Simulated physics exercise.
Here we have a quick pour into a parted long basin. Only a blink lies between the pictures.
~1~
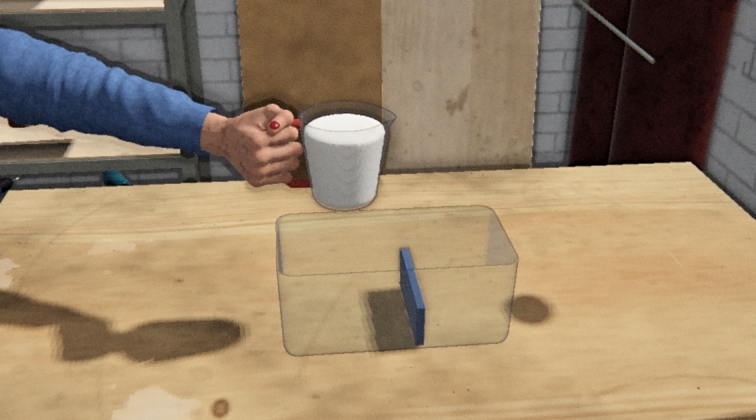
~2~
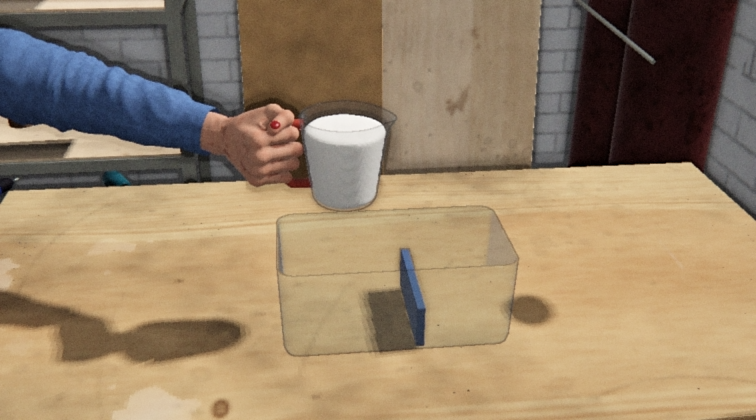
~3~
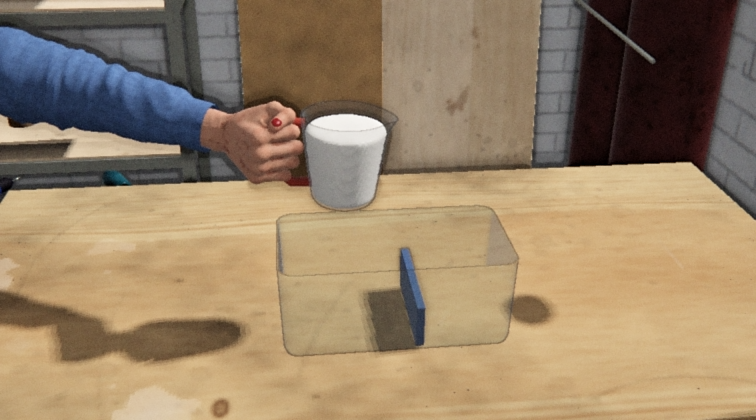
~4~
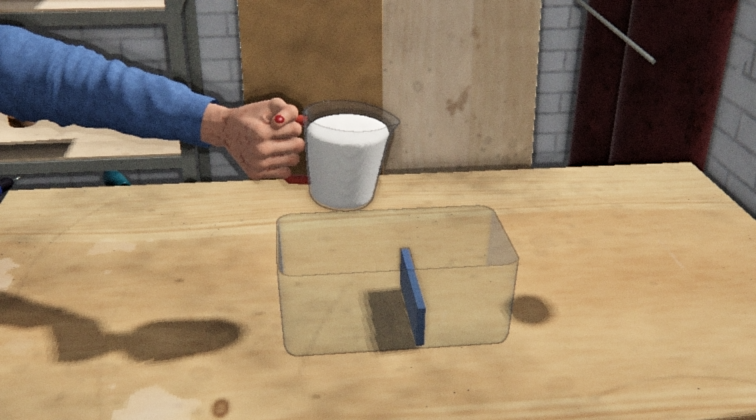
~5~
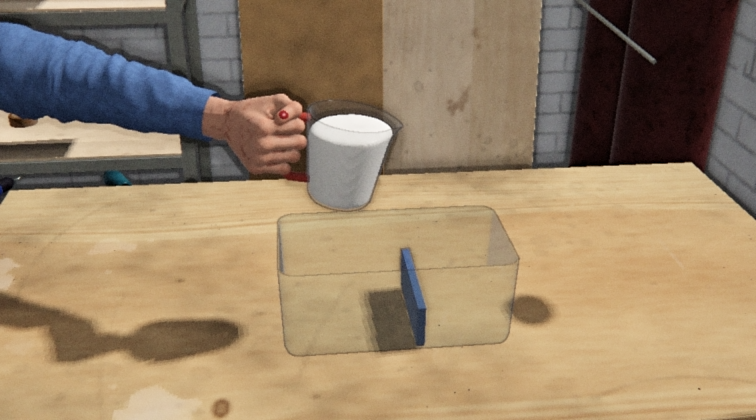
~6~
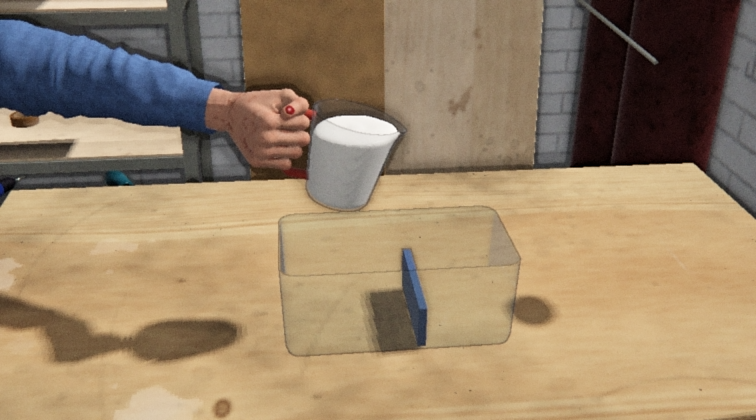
An arm in a blue sleeve reaches in from the left over a pale wooden workbench, seen from slightly above, with shelves, wooden boards and a white brick wall behind. Its hand grips the red handle of a clear jug of white milk, above and behind a transparent long basin with a blue dividing wall. The jug starts upright and leans gradually to the right, while the camera stays still.
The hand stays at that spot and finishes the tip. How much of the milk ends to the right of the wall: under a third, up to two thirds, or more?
The share right of the wall is more than two thirds.
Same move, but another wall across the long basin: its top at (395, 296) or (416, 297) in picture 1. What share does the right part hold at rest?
The first gives 95 %, the second 80 %.
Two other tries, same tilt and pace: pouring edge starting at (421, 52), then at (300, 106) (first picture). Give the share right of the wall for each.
In turn 80 and 5 in a hundred.
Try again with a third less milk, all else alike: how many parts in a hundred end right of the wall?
Close to 90 per cent.
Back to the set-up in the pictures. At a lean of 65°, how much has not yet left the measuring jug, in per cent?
Roughly 70 in a hundred.
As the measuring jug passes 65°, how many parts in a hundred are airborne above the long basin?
It comes to 15 per cent or so.
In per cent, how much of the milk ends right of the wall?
Near 95 %.
A moment on, the measuring jug is tipped part way and 72 per cent is still to pour, 0 is left of the wall and 11 right of it.
Next, the measuring jug is tipped on its side and 17 per cent is still to pour, 1 is left of the wall and 69 right of it.
Then the measuring jug is tipped right over and 0 per cent is still to pour, 6 is left of the wall and 93 right of it.
Later the measuring jug is tipped right over and 0 per cent is still to pour, 6 is left of the wall and 93 right of it.
At rest 6 per cent lies left of the wall, 93 right of it and 1 outside.
